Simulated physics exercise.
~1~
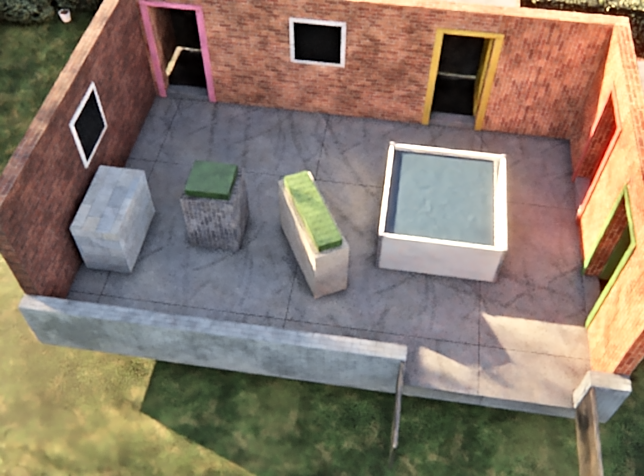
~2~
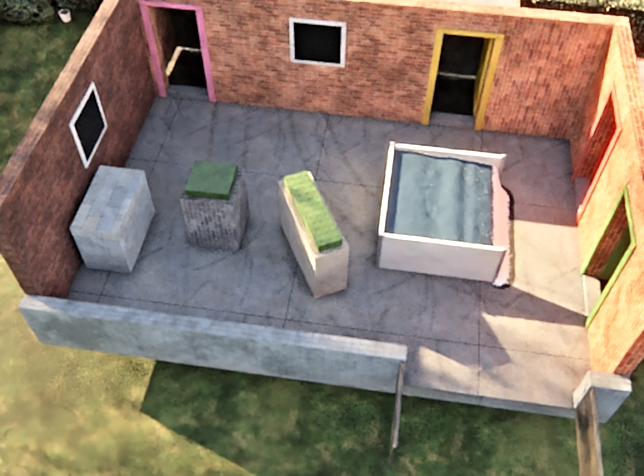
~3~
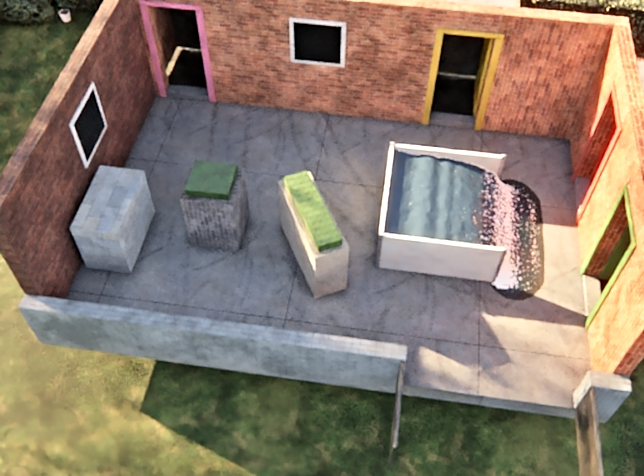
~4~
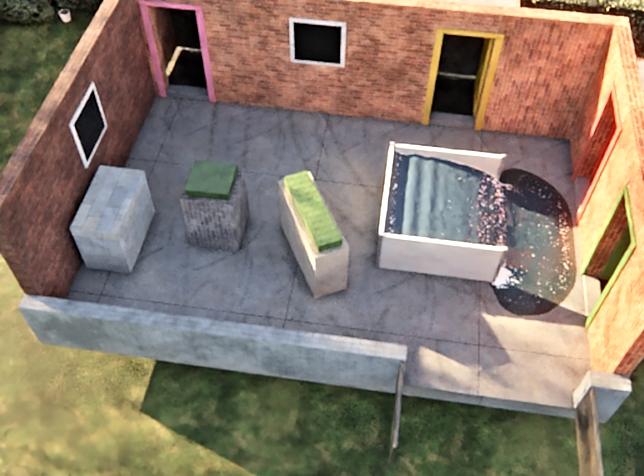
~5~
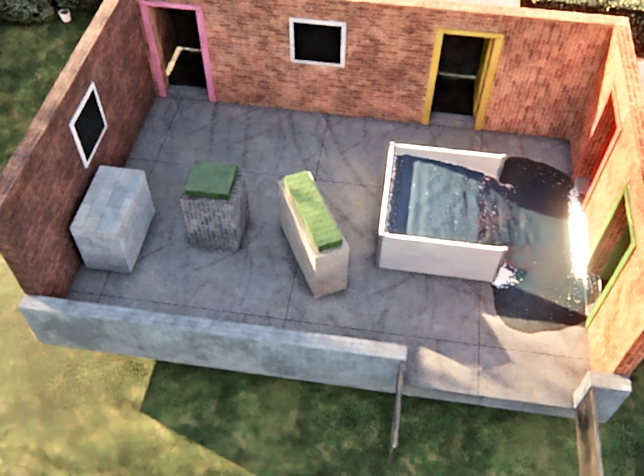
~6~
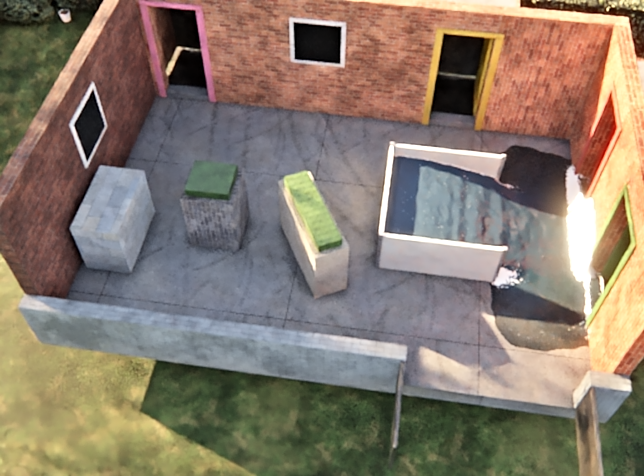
Water bursting through the right side of a white-walled tank, spreading across grey paving to the brick wall and green-framed doorway.
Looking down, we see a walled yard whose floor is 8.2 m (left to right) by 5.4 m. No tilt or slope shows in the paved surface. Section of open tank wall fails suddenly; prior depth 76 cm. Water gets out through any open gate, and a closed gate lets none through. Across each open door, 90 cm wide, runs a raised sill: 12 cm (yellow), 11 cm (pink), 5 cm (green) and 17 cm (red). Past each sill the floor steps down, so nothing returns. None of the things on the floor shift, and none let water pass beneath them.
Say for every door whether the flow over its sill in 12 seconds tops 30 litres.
Result: At the yellow door the inflow will remain within the limit; at the pink door the inflow will remain within the limit; at the green door the inflow will break the limit; at the red door the inflow will break the limit.
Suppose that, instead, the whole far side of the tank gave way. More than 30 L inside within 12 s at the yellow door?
In that case, yellow door: More than that.
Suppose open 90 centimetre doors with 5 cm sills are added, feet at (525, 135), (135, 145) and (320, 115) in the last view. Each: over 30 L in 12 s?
The first one exceeds it, the second one doesn't reach it, and the third one doesn't reach it.
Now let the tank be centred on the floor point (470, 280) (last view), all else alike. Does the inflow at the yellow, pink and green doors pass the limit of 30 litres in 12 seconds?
Compared with that limit, yellow falls short, pink falls short and green overshoots.
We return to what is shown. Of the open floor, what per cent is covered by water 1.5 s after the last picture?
Close to 20 in a hundred parts are wet.
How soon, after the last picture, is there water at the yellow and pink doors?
Arrival: Yellow 1.3 s, pink 3.6 s.
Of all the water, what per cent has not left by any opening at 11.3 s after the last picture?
About 52 percent of the water remains.
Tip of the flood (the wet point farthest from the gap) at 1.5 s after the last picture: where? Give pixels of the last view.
That's around (589, 395) in the last picture.
Then, 0.7 s after the last picture water covers 15 % of the floor and is deepest (52 cm) near (575, 249); yellow door not reached, pink door not reached, green door 29 cm at the sill, 125 L in, red door 41 cm at the sill, 78 L in.
Then, 1.5 s after the last picture water covers 20 % of the floor and is deepest (46 cm) near (566, 145); yellow door 7 cm at the sill, 0 L in, pink door not reached, green door 23 cm at the sill, 261 L in, red door 32 cm at the sill, 175 L in.
Then, 2.8 s after the last picture water covers 40 % of the floor and is deepest (26 cm) near (556, 144); yellow door 10 cm at the sill, 0 L in, pink door not reached, green door 14 cm at the sill, 355 L in, red door 16 cm at the sill, 213 L in.
Then, 6.3 s after the last picture water covers 65 % of the floor and is deepest (12 cm) near (120, 202); yellow door 6 cm at the sill, 0 L in, pink door 9 cm at the sill, 0 L in, green door 7 cm at the sill, 398 L in, red door 7 cm at the sill, 214 L in.
Then, 11.3 s after the last picture water covers 85 % of the floor and is deepest (6 cm) near (126, 164); yellow door 3 cm at the sill, 0 L in, pink door 5 cm at the sill, 1 L in, green door 4 cm at the sill, 401 L in, red door 5 cm at the sill, 214 L in.
